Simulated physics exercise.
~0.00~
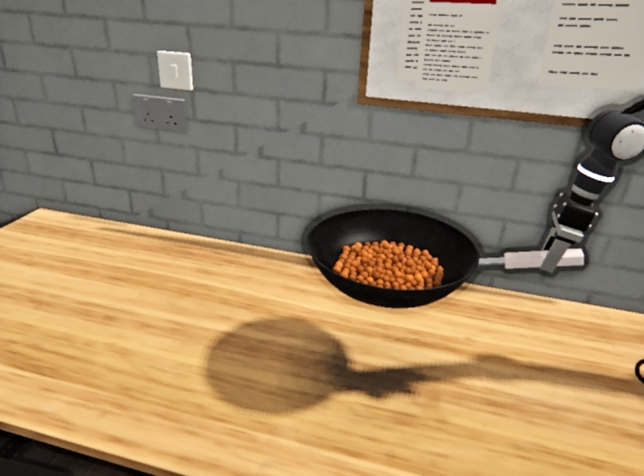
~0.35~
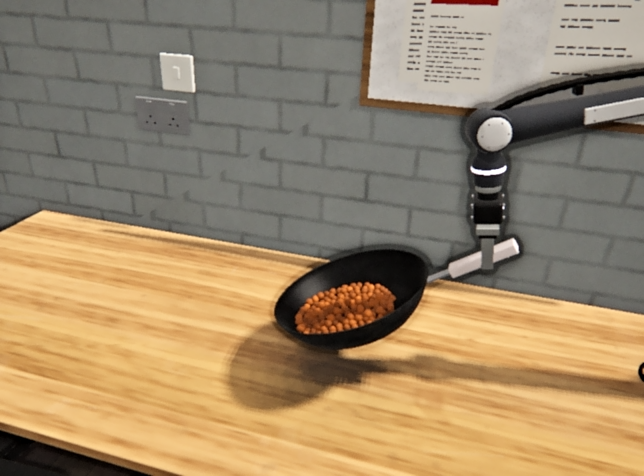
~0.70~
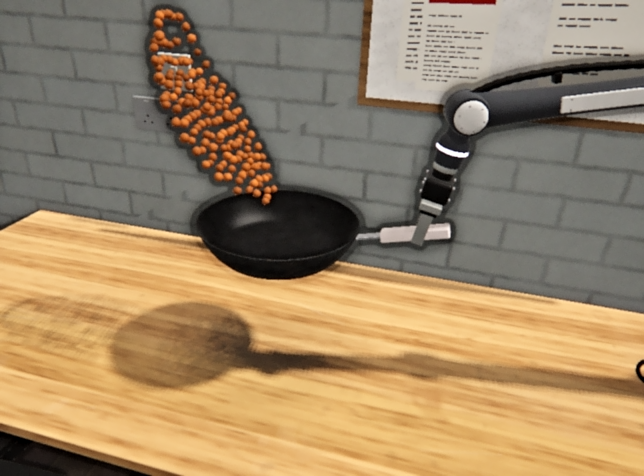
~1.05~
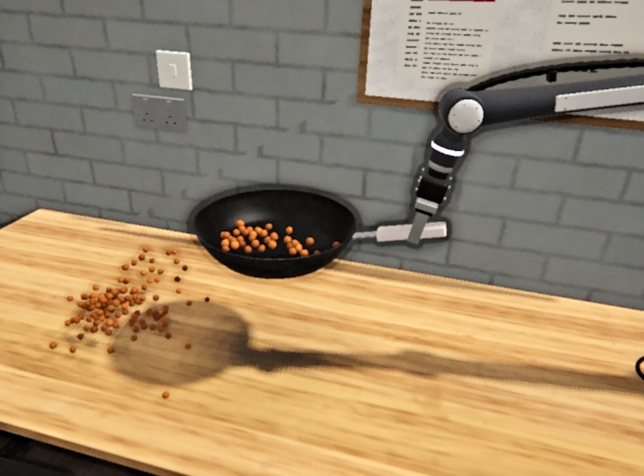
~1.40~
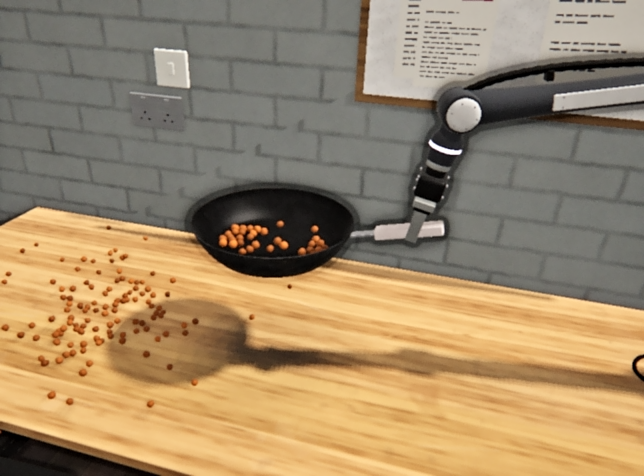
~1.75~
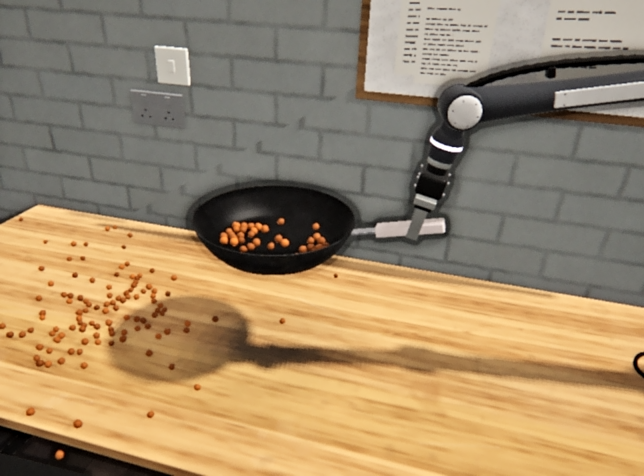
The clip shows a robot arm swinging a black frying pan of hazelnuts leftward above a wooden table, dipping and tilting it, then tossing them high into the air; some land back in the levelled pan, but most scatter across the table's left side, a few rolling toward its edge.
